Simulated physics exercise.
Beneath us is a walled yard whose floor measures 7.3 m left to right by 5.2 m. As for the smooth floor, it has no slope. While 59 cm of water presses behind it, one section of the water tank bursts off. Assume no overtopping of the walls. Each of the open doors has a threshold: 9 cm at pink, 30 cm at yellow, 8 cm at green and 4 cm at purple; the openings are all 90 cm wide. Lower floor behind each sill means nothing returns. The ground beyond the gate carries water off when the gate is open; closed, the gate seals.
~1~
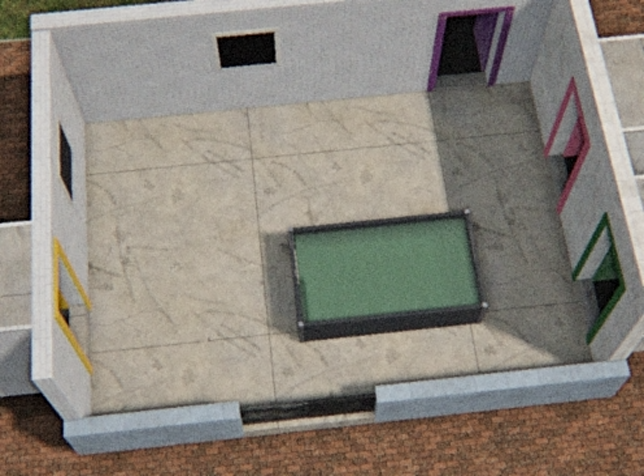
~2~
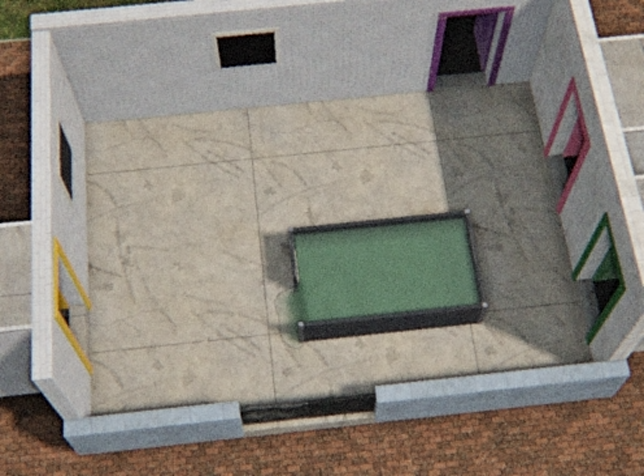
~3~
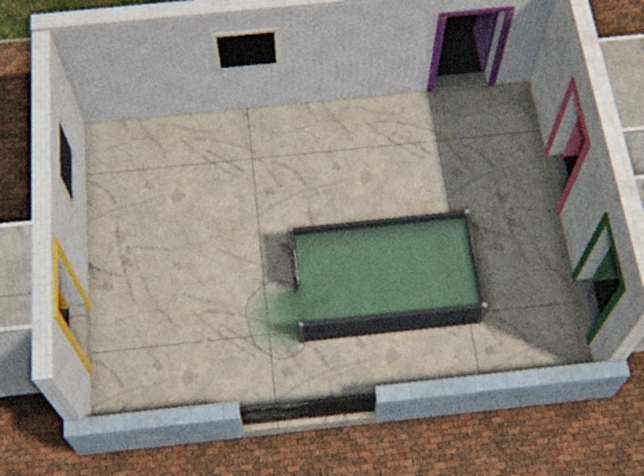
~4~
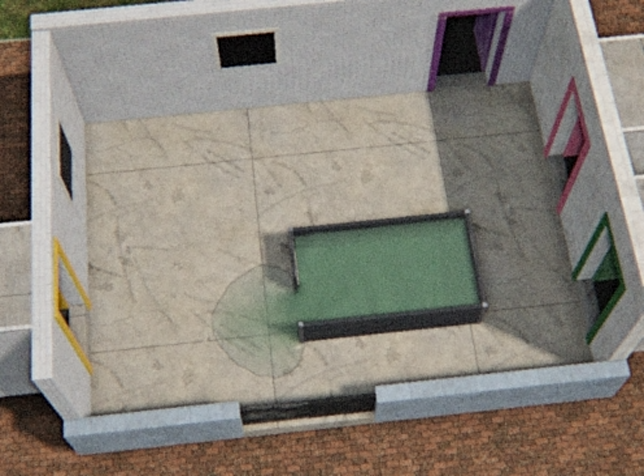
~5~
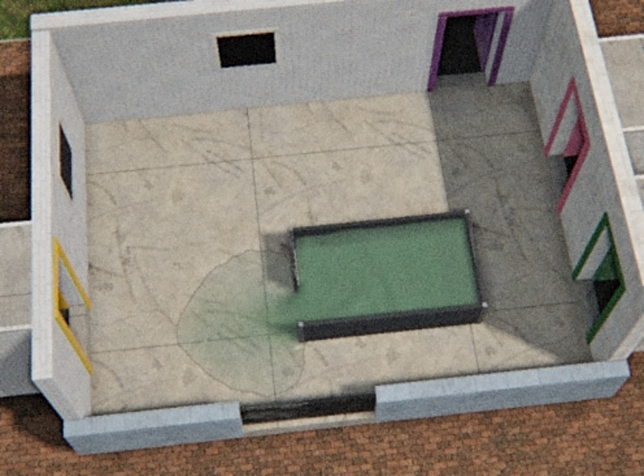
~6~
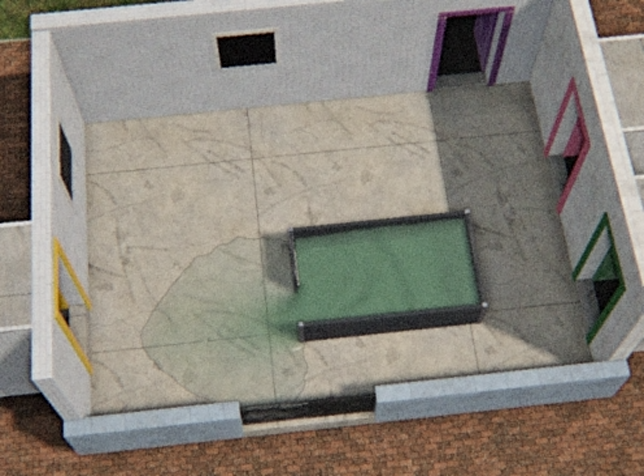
In a walled yard with colourful open doorways, greenish water poured out through a gap in the left side of a dark-edged tank and spread leftward in a widening, rounded sheet across the pale floor.
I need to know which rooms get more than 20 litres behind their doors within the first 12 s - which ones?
Here is each one: The pink door does not get more than 20 litres; the yellow door does not get more than 20 litres; the green door does not get more than 20 litres; the purple door does not get more than 20 litres.
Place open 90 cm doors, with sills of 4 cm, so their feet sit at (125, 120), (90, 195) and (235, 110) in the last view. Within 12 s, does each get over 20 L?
Well, the first is on the high side, the second is on the high side, and the third is on the high side.
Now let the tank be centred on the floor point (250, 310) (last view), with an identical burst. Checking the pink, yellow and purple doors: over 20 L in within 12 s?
Pink: Within limit; yellow: Too much; purple: Too much.
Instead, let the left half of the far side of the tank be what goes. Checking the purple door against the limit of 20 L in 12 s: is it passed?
Compared with the limit, purple is more.
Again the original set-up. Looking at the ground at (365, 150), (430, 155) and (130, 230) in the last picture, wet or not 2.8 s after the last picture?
First spot bone dry, second bone dry, third soaked.
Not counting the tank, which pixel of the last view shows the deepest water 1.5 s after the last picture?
The spot is near (93, 419) in the last view.
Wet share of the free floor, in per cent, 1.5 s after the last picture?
Roughly 30 percent.
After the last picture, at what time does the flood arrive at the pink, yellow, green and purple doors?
Door times: Pink 7.5 s / yellow 0.3 s / green 8.5 s / purple 6.0 s.
Then, 0.7 s after the last picture water covers 25 % of the floor and is deepest (26 cm) near (285, 327); pink door not reached, yellow door 17 cm at the sill, 0 L in, green door not reached, purple door not reached.
Then, 1.5 s after the last picture water covers 30 % of the floor and is deepest (34 cm) near (93, 419); pink door not reached, yellow door 23 cm at the sill, 0 L in, green door not reached, purple door not reached.
Then, 2.8 s after the last picture water covers 35 % of the floor and is deepest (24 cm) near (93, 407); pink door not reached, yellow door 20 cm at the sill, 0 L in, green door not reached, purple door not reached.
Then, 6.3 s after the last picture water covers 70 % of the floor and is deepest (16 cm) near (87, 187); pink door not reached, yellow door 14 cm at the sill, 0 L in, green door not reached, purple door 3 cm at the sill, 0 L in.
Then, 11.3 s after the last picture water covers 95 % of the floor and is deepest (12 cm) near (538, 153); pink door 11 cm at the sill, 0 L in, yellow door 8 cm at the sill, 0 L in, green door 6 cm at the sill, 0 L in, purple door 5 cm at the sill, 2 L in.
